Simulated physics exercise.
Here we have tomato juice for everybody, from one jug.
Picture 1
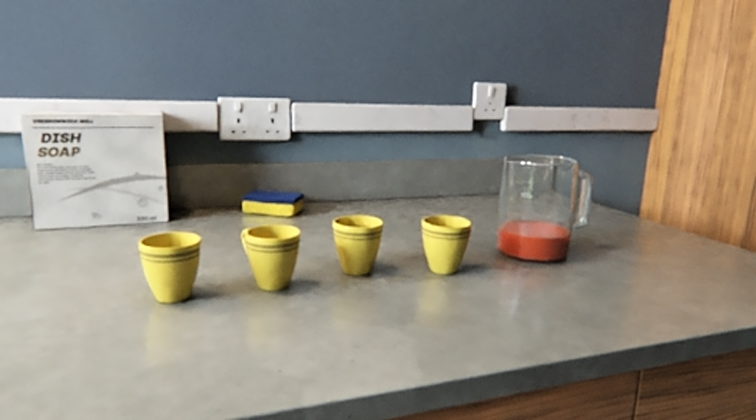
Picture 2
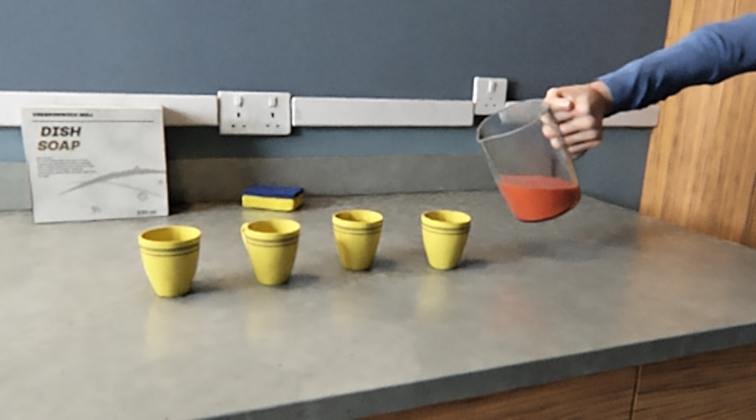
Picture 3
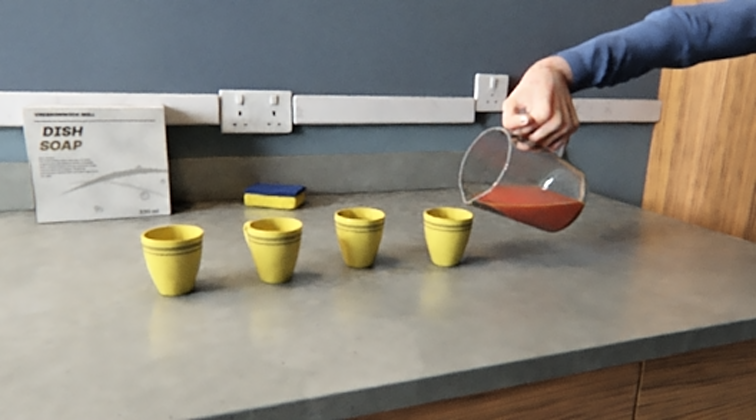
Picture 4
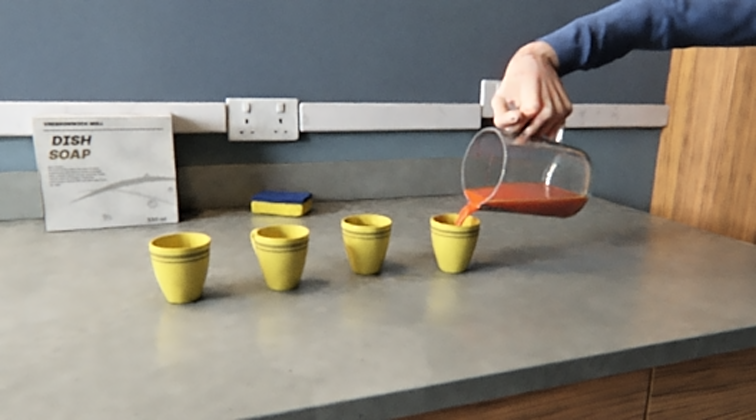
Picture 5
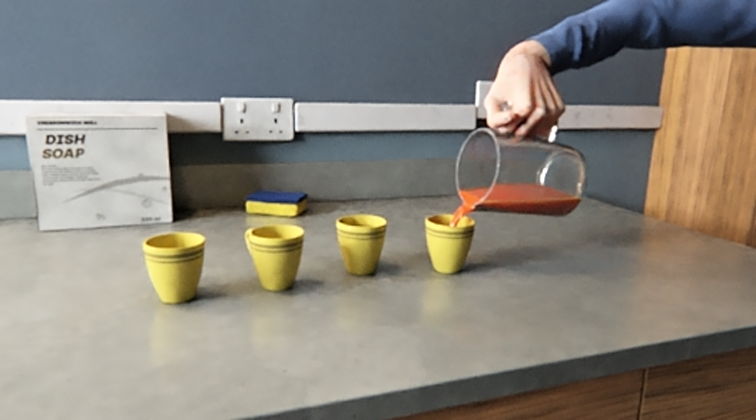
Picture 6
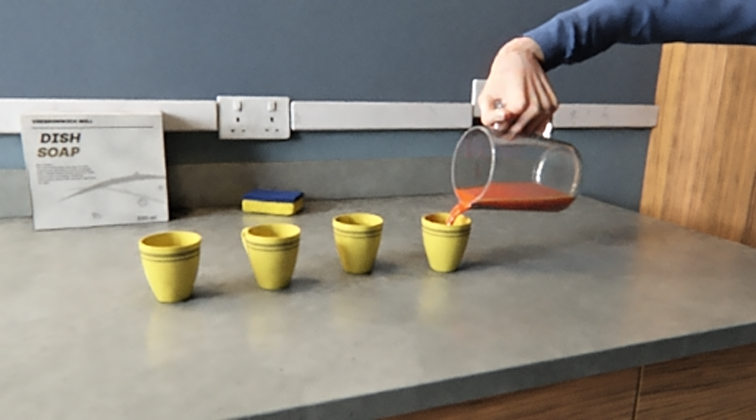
A hand lifts a glass jug, tilts it left and pours red liquid into the rightmost yellow cup.
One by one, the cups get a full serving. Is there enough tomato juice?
The tomato juice falls short.
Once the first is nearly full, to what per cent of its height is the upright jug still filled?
Some 15 per cent.
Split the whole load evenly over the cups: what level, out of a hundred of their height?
Some 55 per cent.
Shortly, the first is about three quarters full.
Then, the first is done and the jug has about half of its load.
At the finish, the jug is empty with two filled and the next at a little of a serving.
